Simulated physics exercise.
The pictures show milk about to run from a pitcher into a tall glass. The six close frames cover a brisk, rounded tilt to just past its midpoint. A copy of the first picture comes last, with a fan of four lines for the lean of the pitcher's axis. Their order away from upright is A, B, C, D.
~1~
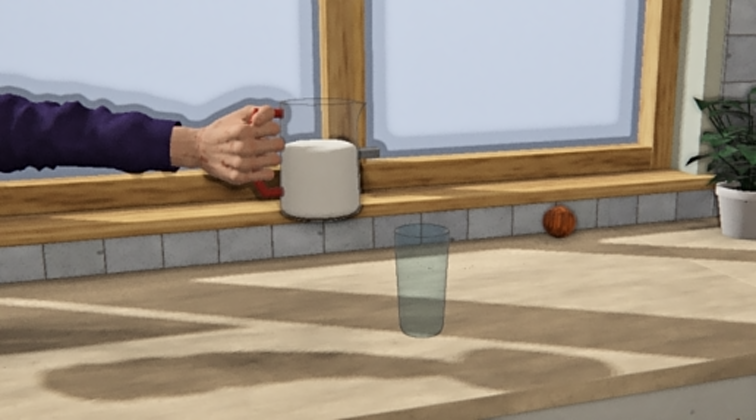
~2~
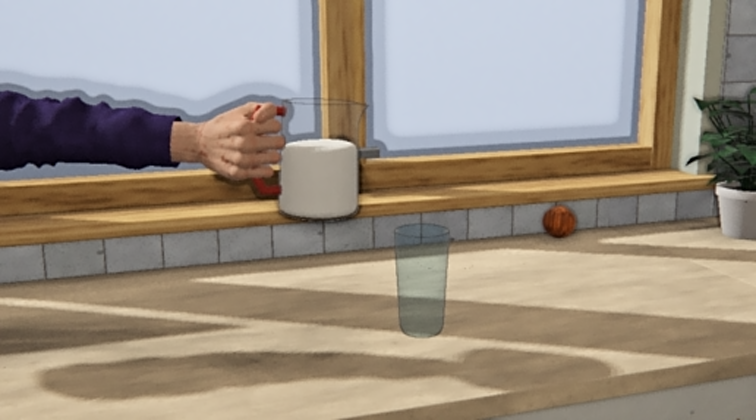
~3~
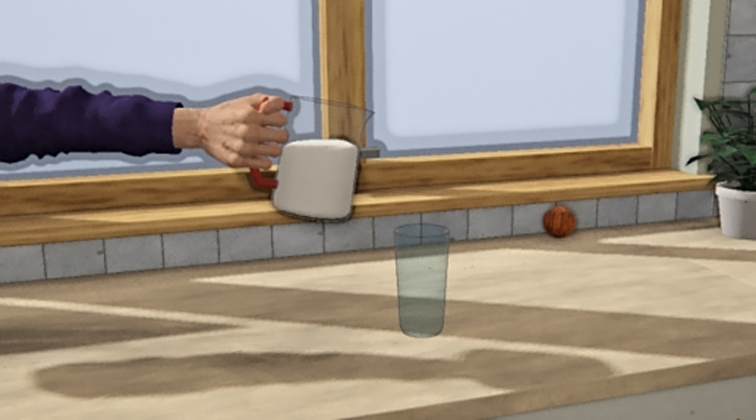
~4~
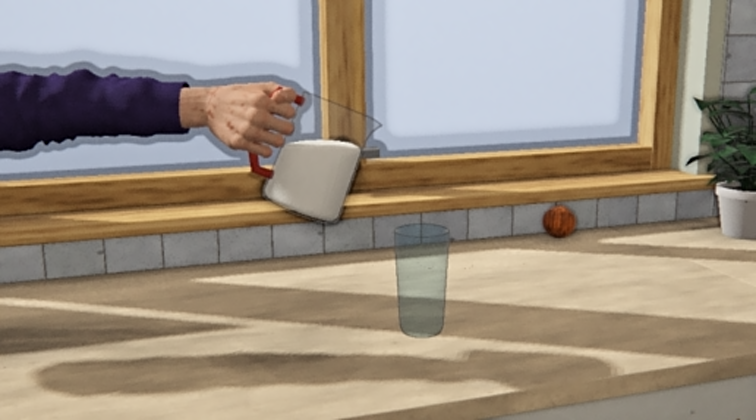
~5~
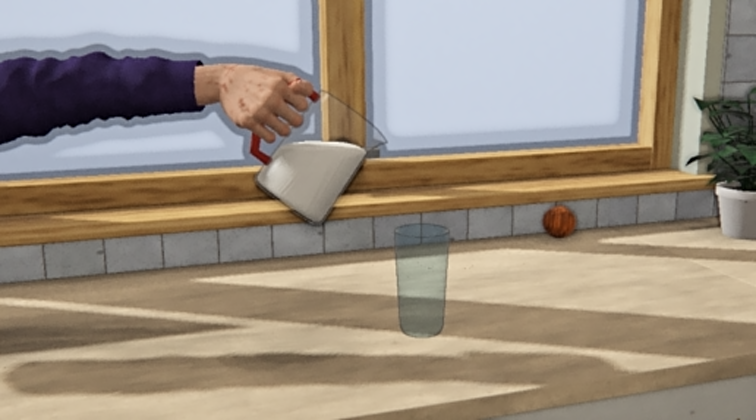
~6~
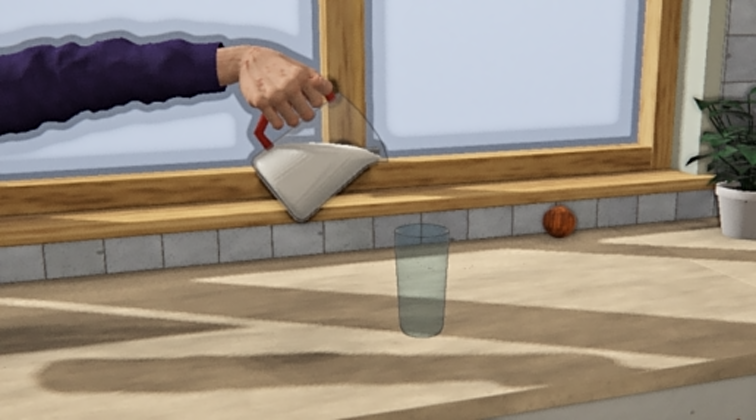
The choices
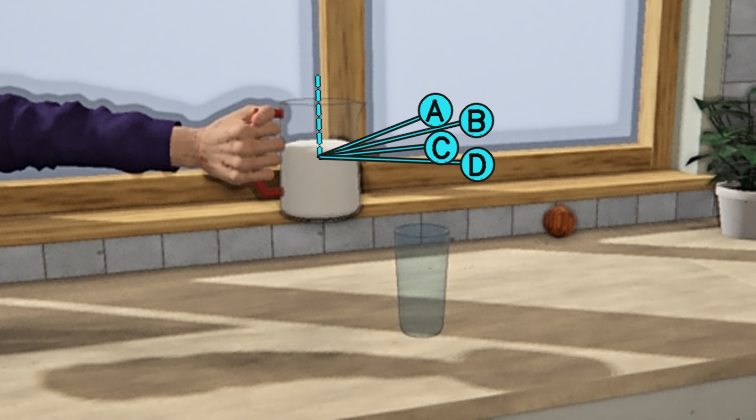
A hand in a purple sleeve held a clear pitcher of milk upright by its red handle, then tilted it steadily rightward above a tall glass on the counter, with no milk leaving it.
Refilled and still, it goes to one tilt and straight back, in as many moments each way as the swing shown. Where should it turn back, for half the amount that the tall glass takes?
A works best here.
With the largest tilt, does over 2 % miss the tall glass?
Yes, it does.
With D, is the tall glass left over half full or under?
Over half.
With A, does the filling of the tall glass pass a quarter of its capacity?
Yes.
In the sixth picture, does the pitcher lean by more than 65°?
No.
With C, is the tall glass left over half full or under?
Over half.
On the marked copy, A at (419, 117); B at (459, 123); C at (424, 146); D at (460, 162).
With A, the tall glass ends with about 51 % of what it can hold.
With B, the tall glass ends with about 75 % of what it can hold.
With C, the tall glass ends with about 91 % of what it can hold; 5 % of the milk is spilt.
With D, the tall glass ends with about 97 % of what it can hold; 15 % of the milk is spilt.
